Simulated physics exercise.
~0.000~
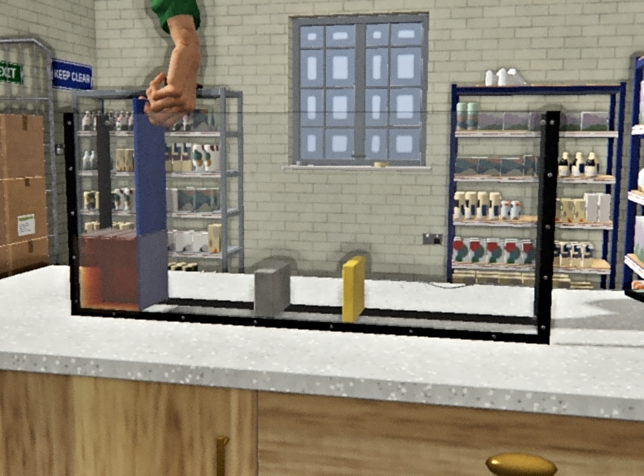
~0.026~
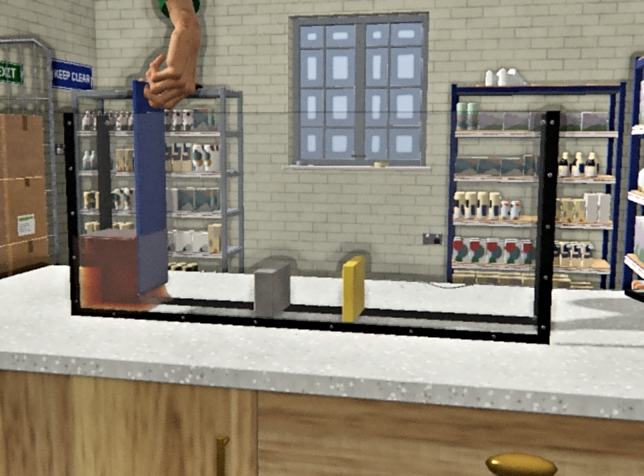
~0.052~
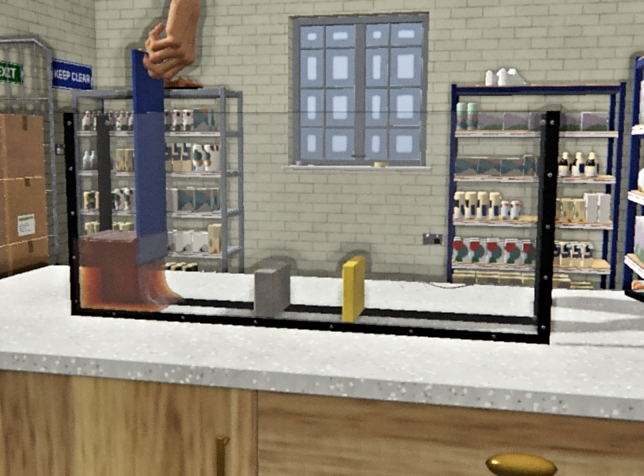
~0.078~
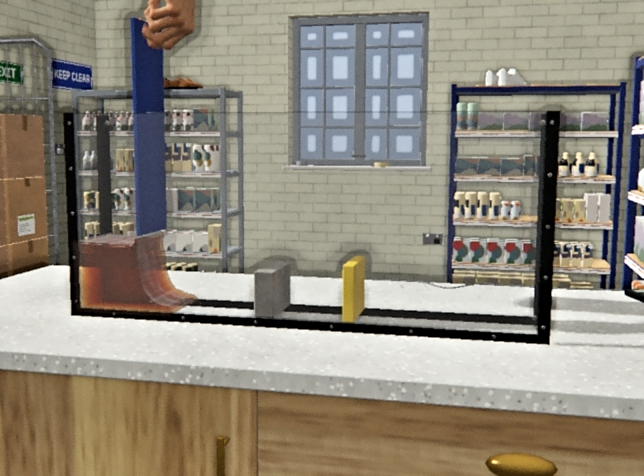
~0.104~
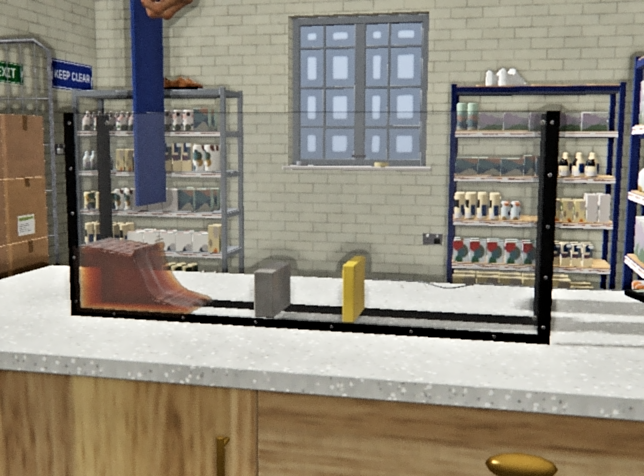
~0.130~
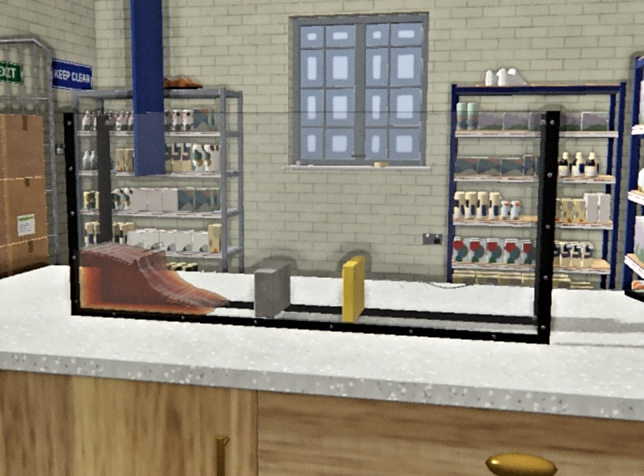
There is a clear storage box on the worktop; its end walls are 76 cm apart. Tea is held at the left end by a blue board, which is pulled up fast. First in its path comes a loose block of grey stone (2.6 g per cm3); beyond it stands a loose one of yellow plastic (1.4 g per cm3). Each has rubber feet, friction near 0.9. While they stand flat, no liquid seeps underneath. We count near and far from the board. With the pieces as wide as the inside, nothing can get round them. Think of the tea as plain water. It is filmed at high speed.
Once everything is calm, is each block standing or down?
In the end the first block stays erect; the second stays erect.
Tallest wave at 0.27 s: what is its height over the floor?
About 11.5 cm.
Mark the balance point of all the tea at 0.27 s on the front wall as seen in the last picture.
Near (162, 296).
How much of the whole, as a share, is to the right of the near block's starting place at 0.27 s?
About 0 in a hundred, I'd say.
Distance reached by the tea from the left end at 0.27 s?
It has got out to near 32 cm from the left end.
By 0.27 s the front has run 31 cm from the left wall, the near block is upright and the far block is upright.
By 0.43 s the near block is upright and the far block is upright.
By 0.71 s the near block is upright and the far block is upright.
At rest the near block is upright and the far block is upright; 0 per cent of the tea is past where the far block first stood.
